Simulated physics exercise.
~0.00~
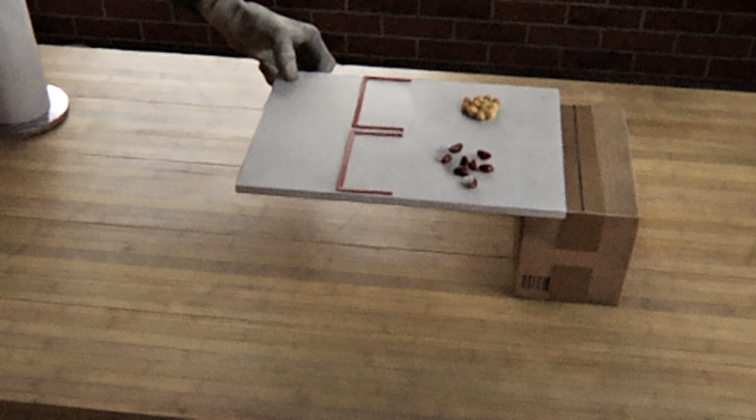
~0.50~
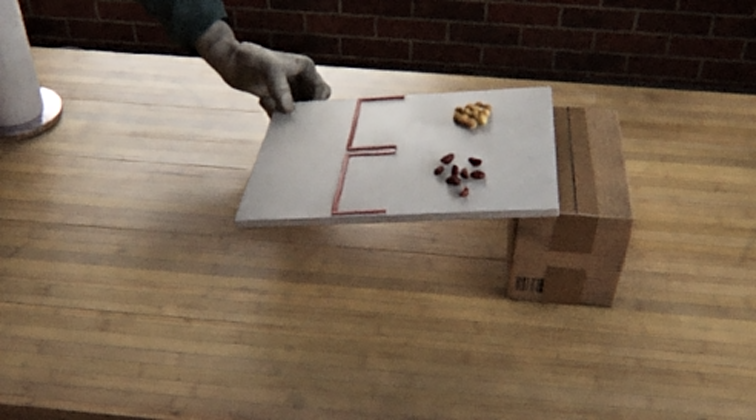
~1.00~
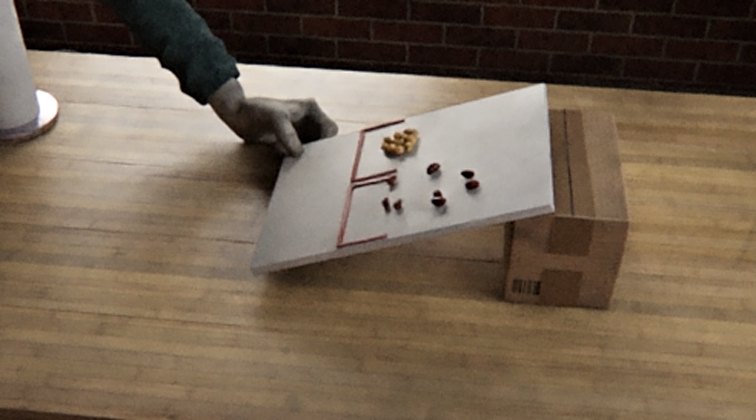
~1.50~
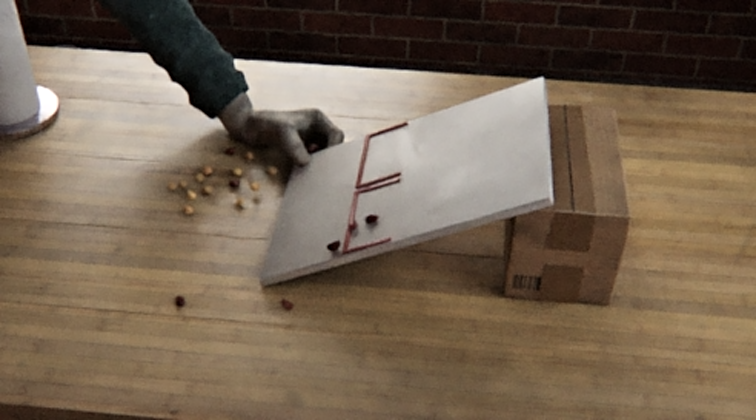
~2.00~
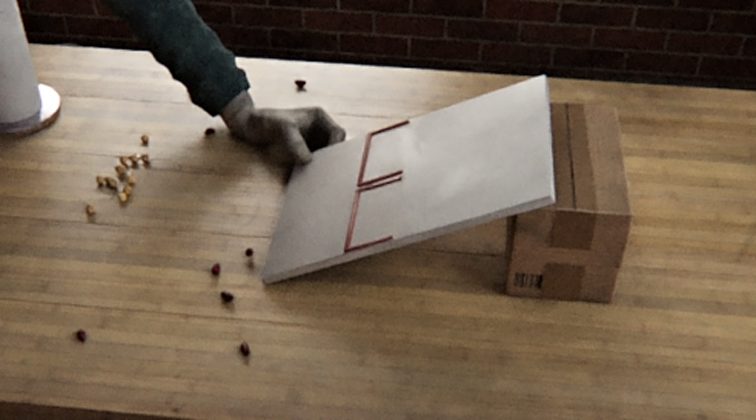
A gloved-looking hand lowered the left end of a pale board whose other end rested on a cardboard box, and the yellowish pieces and dark red beans slid left, passed over the red bars and scattered across the wooden table.
